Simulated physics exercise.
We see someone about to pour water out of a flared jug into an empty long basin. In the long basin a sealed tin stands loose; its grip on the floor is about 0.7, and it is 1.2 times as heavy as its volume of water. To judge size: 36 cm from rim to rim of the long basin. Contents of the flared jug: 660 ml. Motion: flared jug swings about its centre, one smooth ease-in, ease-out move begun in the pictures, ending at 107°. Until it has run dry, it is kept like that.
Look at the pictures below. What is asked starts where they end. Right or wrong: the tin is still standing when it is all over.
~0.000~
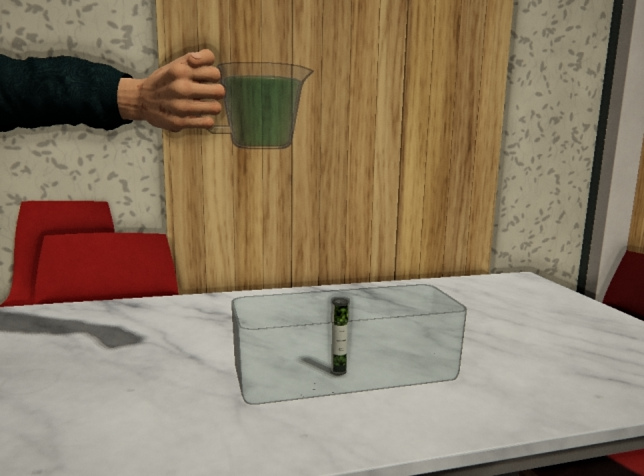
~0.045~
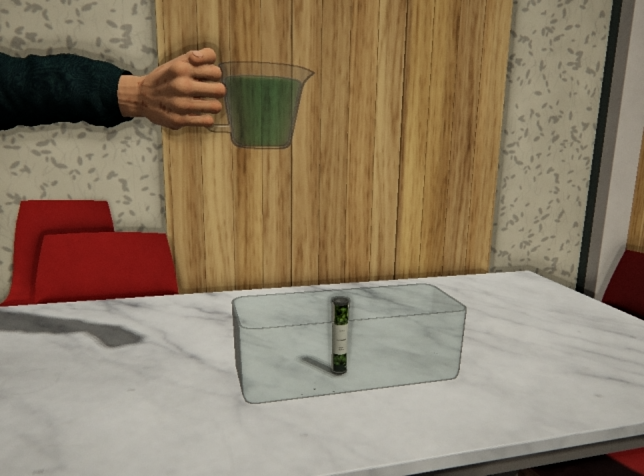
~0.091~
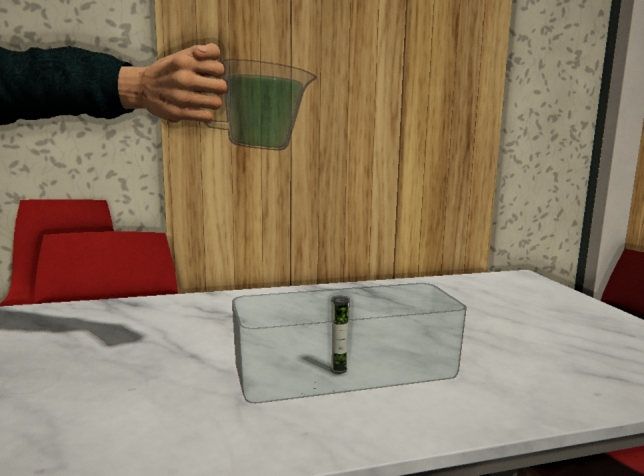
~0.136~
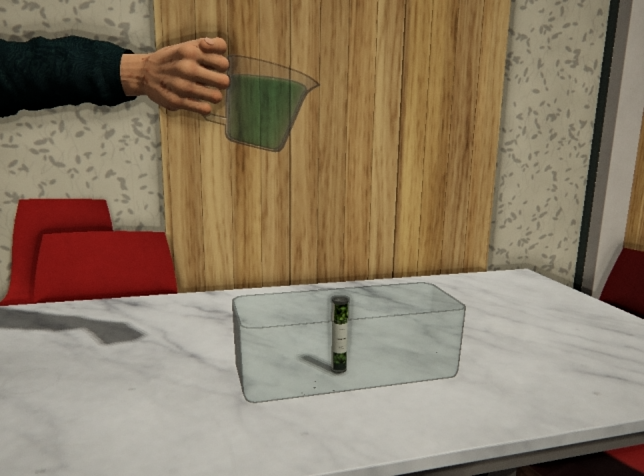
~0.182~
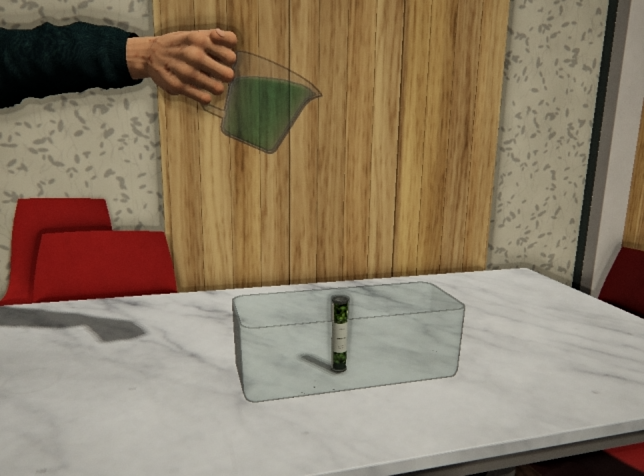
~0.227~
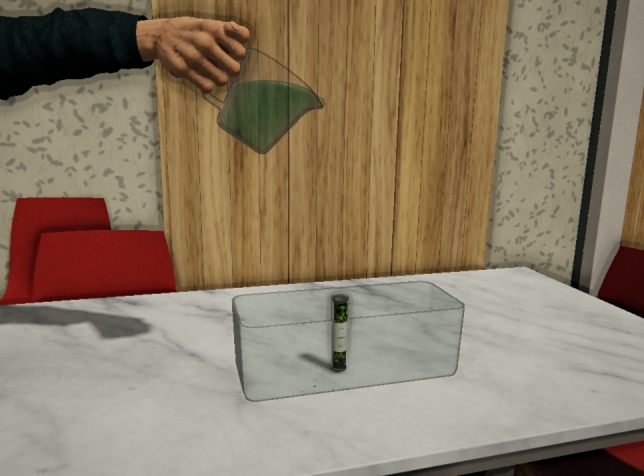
Right, it is still standing.
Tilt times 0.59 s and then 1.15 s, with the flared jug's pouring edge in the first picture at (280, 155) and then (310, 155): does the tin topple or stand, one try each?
First it falls; then it falls.
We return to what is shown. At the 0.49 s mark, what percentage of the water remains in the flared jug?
About 38 per cent.
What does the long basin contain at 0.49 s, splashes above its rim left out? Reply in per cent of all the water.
Fraction in basin: Approx. 5%.
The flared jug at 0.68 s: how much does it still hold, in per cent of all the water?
4 per cent or so.
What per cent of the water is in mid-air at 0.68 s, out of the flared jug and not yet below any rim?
Near 34 percent.
After 0.49 s the tilt is 99° and 39 per cent is still to pour; the tin stands where it began.
After 0.68 s the tilt is 107° and 4 per cent is still to pour; the tin stands where it began.
After 0.87 s the tilt is 107° and 0 per cent is still to pour; the tin stands where it began.
After 1.09 s the tilt is 107° and 0 per cent is still to pour; the tin stands where it began.
In the end the tin stands where it began.
